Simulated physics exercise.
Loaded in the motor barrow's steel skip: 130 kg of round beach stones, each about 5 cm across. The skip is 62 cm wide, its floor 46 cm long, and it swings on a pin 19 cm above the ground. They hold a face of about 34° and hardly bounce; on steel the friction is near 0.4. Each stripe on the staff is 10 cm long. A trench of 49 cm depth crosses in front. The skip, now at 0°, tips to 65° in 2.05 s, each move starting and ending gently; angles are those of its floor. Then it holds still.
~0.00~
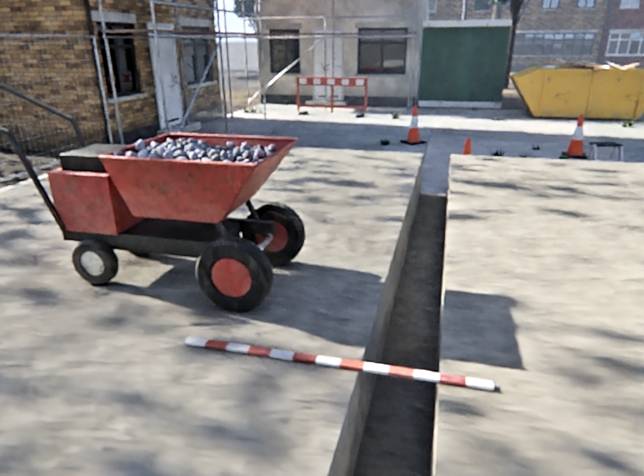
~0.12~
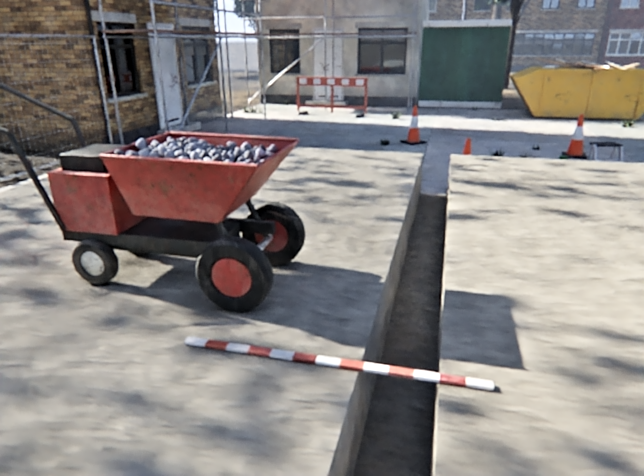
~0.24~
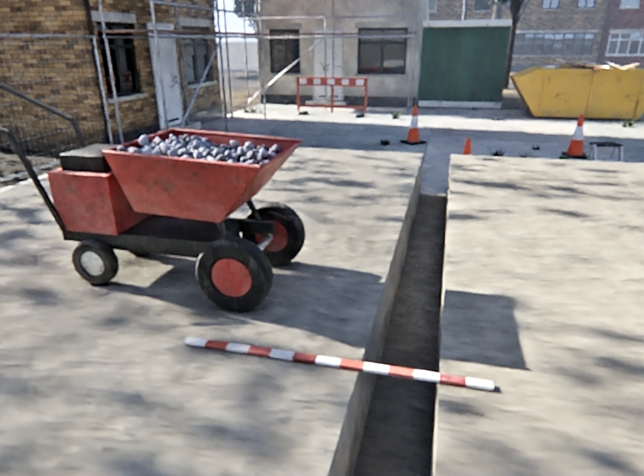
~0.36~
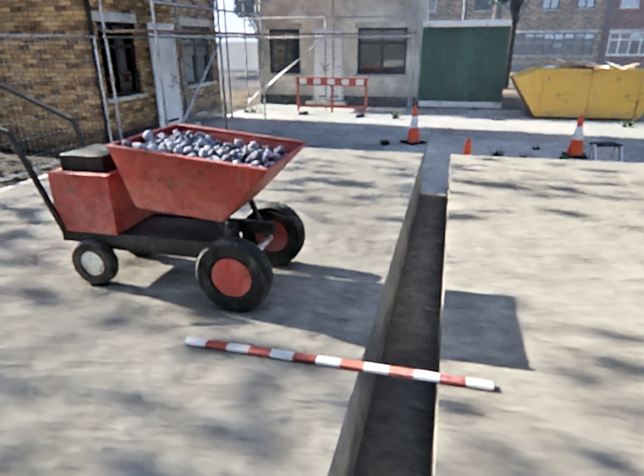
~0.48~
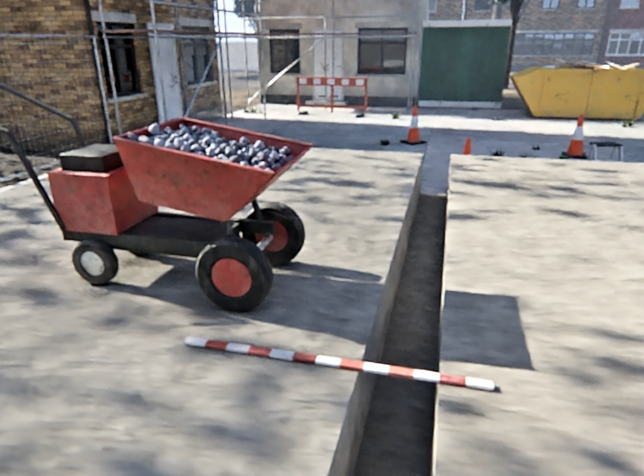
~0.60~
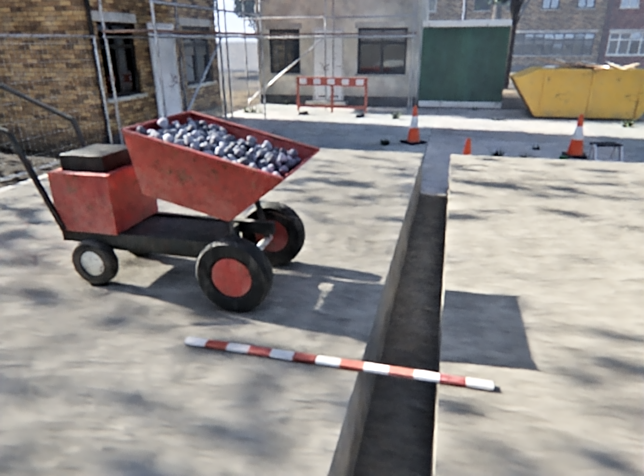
Red skip of grey stones on a small wheeled barrow slowly tilting forward to the right, beside a narrow trench and striped staff.
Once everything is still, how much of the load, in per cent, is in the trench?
Some 99 per cent of it.
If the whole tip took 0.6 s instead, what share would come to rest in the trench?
It would be near 80 per cent.
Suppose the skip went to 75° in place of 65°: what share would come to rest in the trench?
Then about 100 per cent.
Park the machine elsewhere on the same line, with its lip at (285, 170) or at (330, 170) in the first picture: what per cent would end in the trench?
Near 85 per cent from the first place, 40 from the second.
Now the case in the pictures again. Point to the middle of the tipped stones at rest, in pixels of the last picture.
Around (407, 364).
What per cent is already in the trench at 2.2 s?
Some 45 per cent.
After 1.5 s the floor is at 55°; 98 % in the skip, 2 % short of the trench; the foremost stones are at (365, 242).
After 2.2 s the floor is at 65°; 51 % in the skip, 4 % short of the trench, 44 % in the trench; the foremost stones are at (434, 353).
After 2.5 s the floor is at 65°; 28 % in the skip, 3 % short of the trench, 69 % in the trench; the foremost stones are at (433, 367).
After 4.4 s the floor is at 65°; 0 % in the skip, 1 % short of the trench, 99 % in the trench; the foremost stones are at (433, 363).
